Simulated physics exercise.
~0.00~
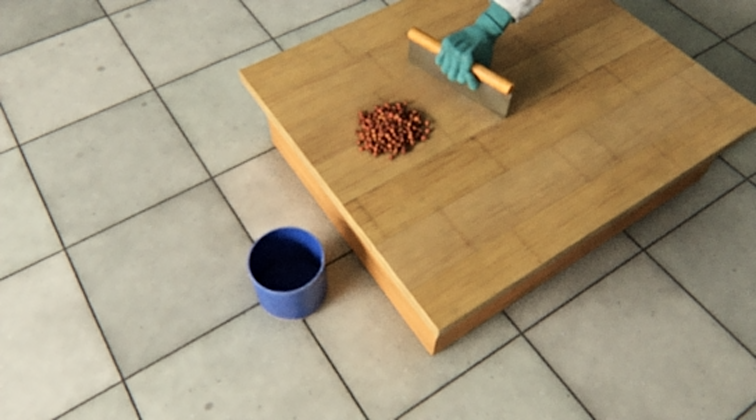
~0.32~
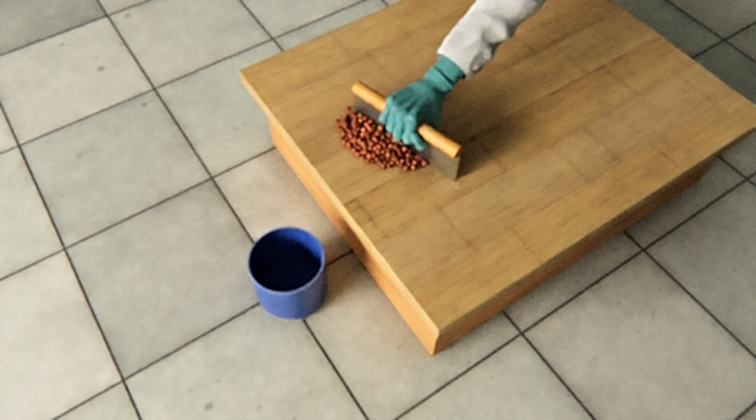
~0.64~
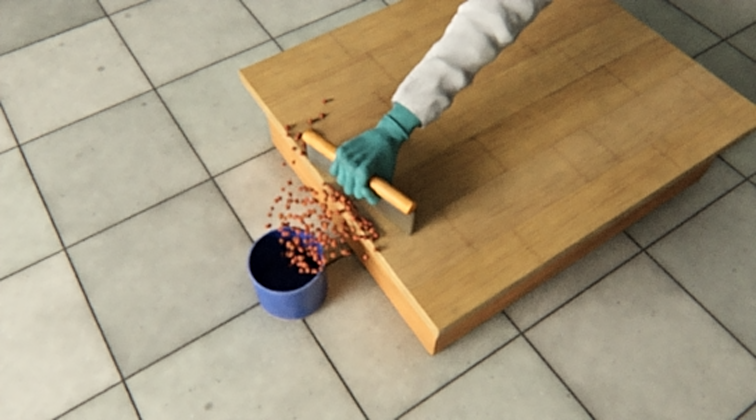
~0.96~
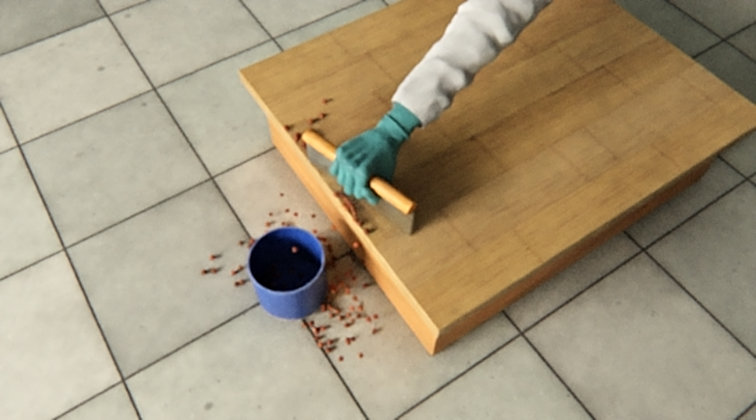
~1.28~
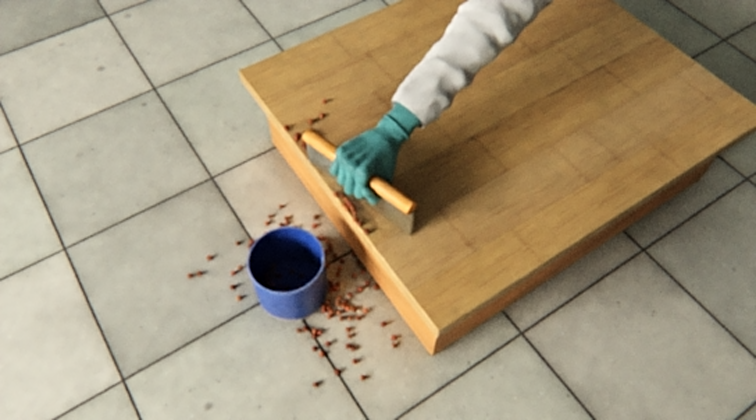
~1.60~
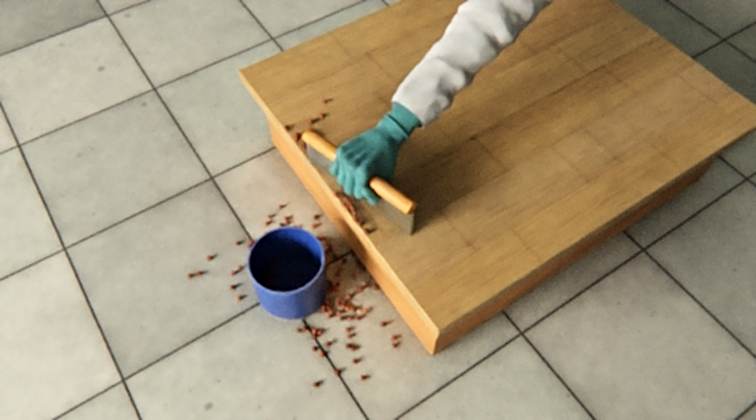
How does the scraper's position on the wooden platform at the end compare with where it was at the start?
At the start the scraper is near the upper part of the platform, to the right of the pellet heap. At the end it rests farther down and left, at the platform's left edge beside the blue pot.
